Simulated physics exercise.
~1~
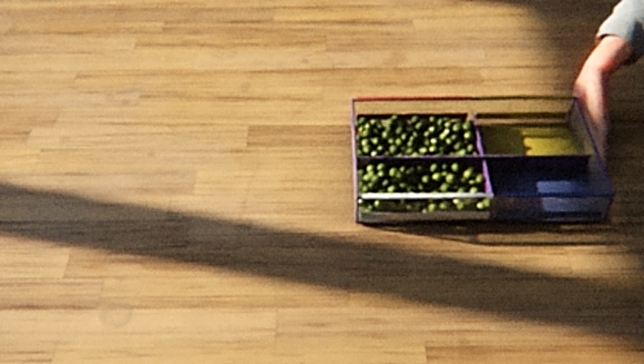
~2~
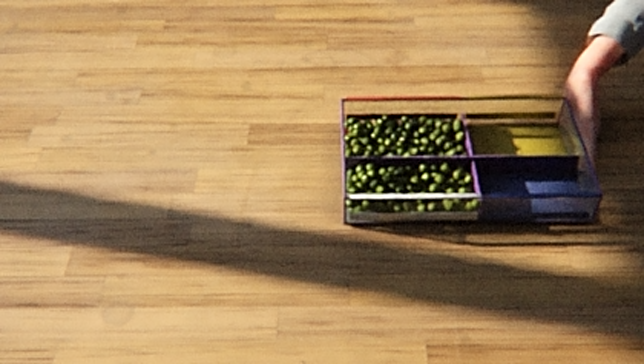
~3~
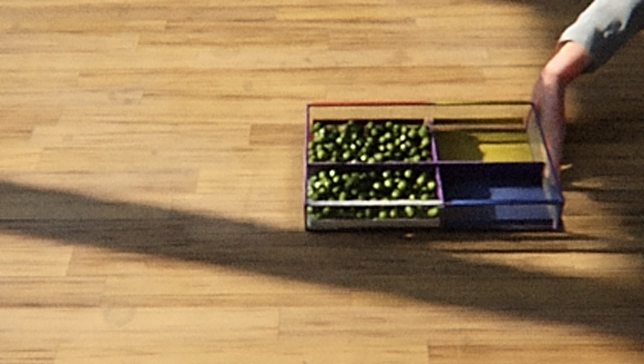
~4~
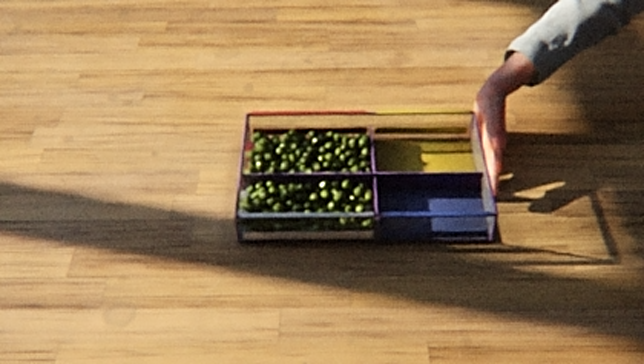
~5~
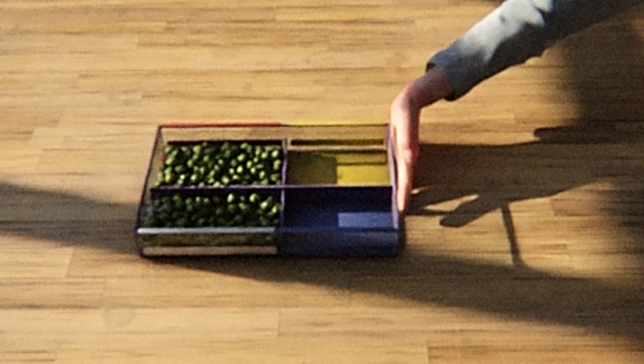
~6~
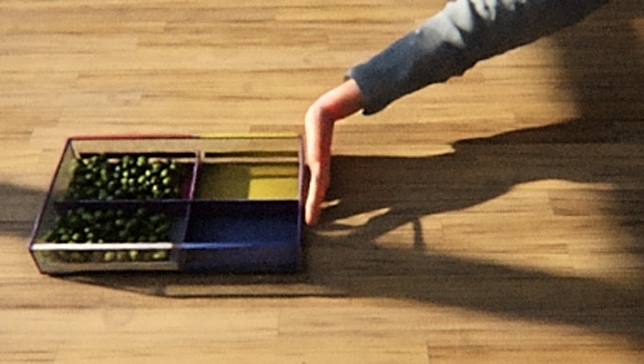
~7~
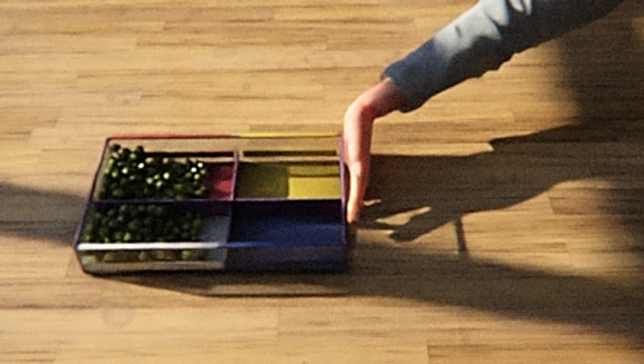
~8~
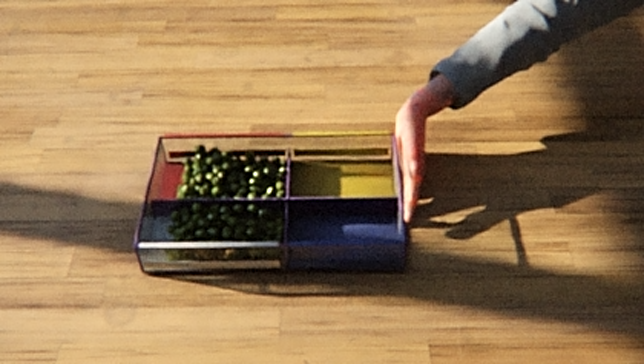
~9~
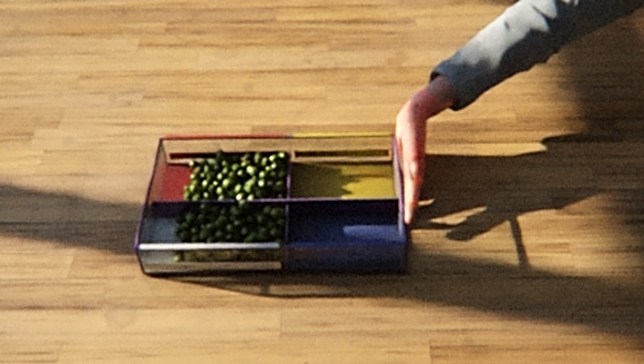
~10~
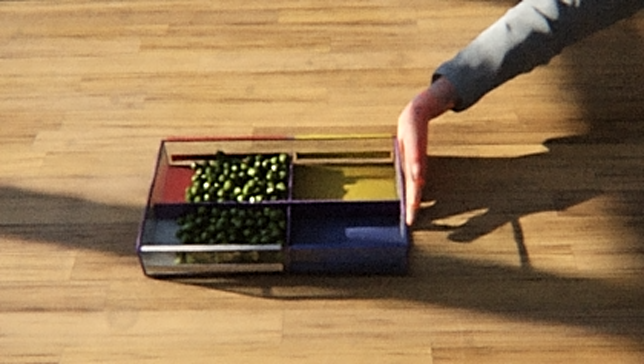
A clear divided tray with small green olives in its two left compartments slides left across a wooden floor with a hand at its right side, then moves partway back right and stops, the olives shifted toward the middle but still in their own compartments.
